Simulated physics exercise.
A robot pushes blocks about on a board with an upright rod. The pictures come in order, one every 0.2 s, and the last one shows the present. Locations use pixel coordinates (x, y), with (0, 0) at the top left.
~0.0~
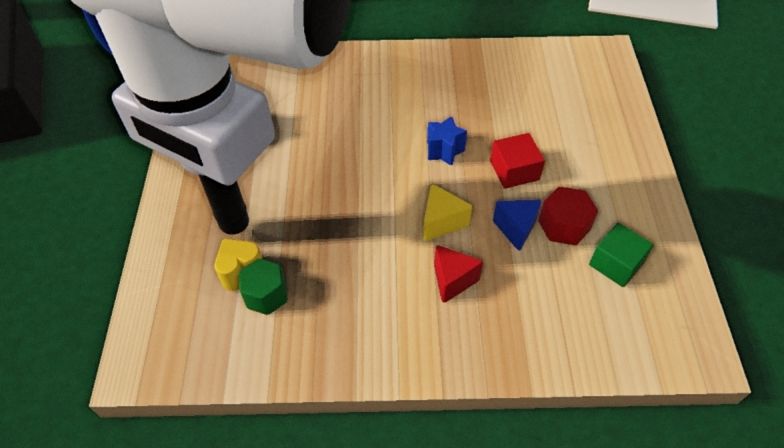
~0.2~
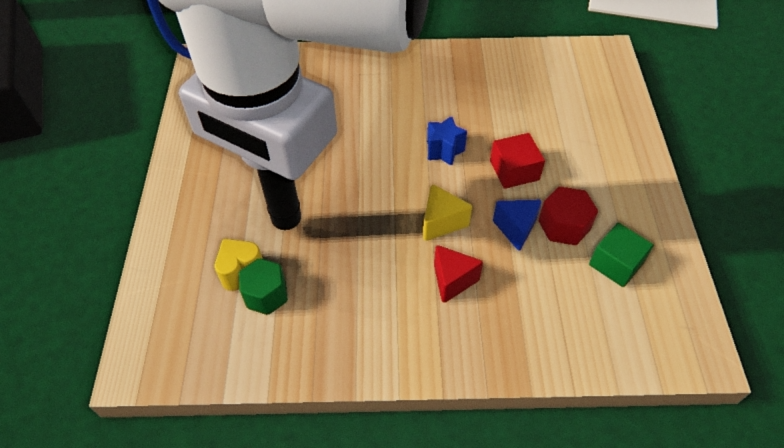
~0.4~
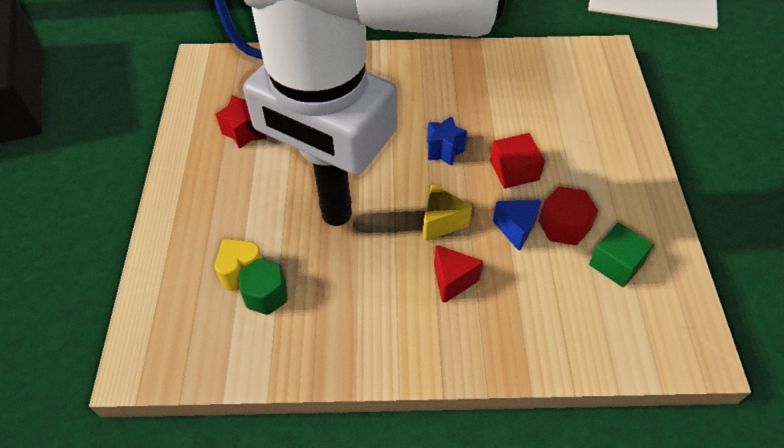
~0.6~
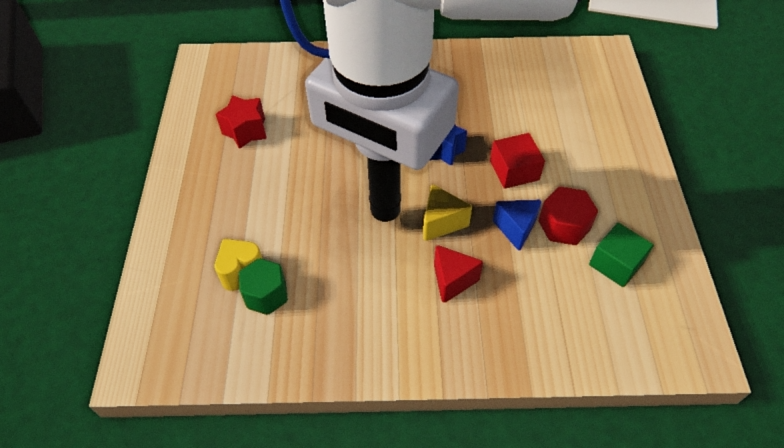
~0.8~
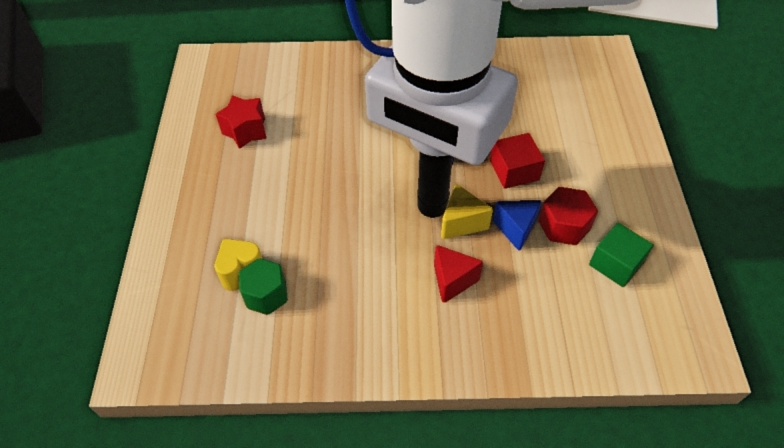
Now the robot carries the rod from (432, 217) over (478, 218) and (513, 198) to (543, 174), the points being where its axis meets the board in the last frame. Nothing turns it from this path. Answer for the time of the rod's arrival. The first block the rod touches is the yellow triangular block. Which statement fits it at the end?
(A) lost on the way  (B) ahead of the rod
A: Lost on the way.
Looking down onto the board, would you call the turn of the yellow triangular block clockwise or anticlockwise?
Seen from above, clockwise.
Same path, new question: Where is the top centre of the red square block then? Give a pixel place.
I expect it at (524, 134).
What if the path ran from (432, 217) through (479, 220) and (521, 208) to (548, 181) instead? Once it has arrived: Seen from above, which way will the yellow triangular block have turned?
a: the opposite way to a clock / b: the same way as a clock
I choose b.
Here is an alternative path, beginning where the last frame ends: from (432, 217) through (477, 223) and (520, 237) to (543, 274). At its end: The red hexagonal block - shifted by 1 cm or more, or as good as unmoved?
It will end up elsewhere.
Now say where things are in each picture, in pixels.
In the first frame, rod tip at (234, 223); block tops, yellow triangular block at (443, 203); red square block at (519, 150); blue triangular block at (521, 211); red hexagonal block at (571, 205).
In the second frame, rod at (287, 219); blocks unchanged.
In the third frame, rod at (337, 215); blocks unchanged.
In the fourth frame, rod at (386, 211); blocks unchanged.
In the fifth frame, rod at (432, 207); yellow triangular block at (464, 204); red square block at (519, 150); blue triangular block at (521, 211); red hexagonal block at (571, 205).
The first path, step by step. One third of the way, rod at (480, 207); yellow triangular block at (509, 217), turned 45° clockwise; blue triangular block at (550, 218), turned 50° anticlockwise; red hexagonal block at (584, 204).
Two thirds of the way, rod at (516, 186); yellow triangular block at (510, 218), turned 50° clockwise; blue triangular block at (551, 219), turned 50° anticlockwise; red hexagonal block at (584, 204).
At the end, rod at (546, 163); yellow triangular block at (510, 218), turned 50° clockwise; red square block at (524, 134), turned 20° anticlockwise; blue triangular block at (551, 219), turned 50° anticlockwise; red hexagonal block at (584, 204).
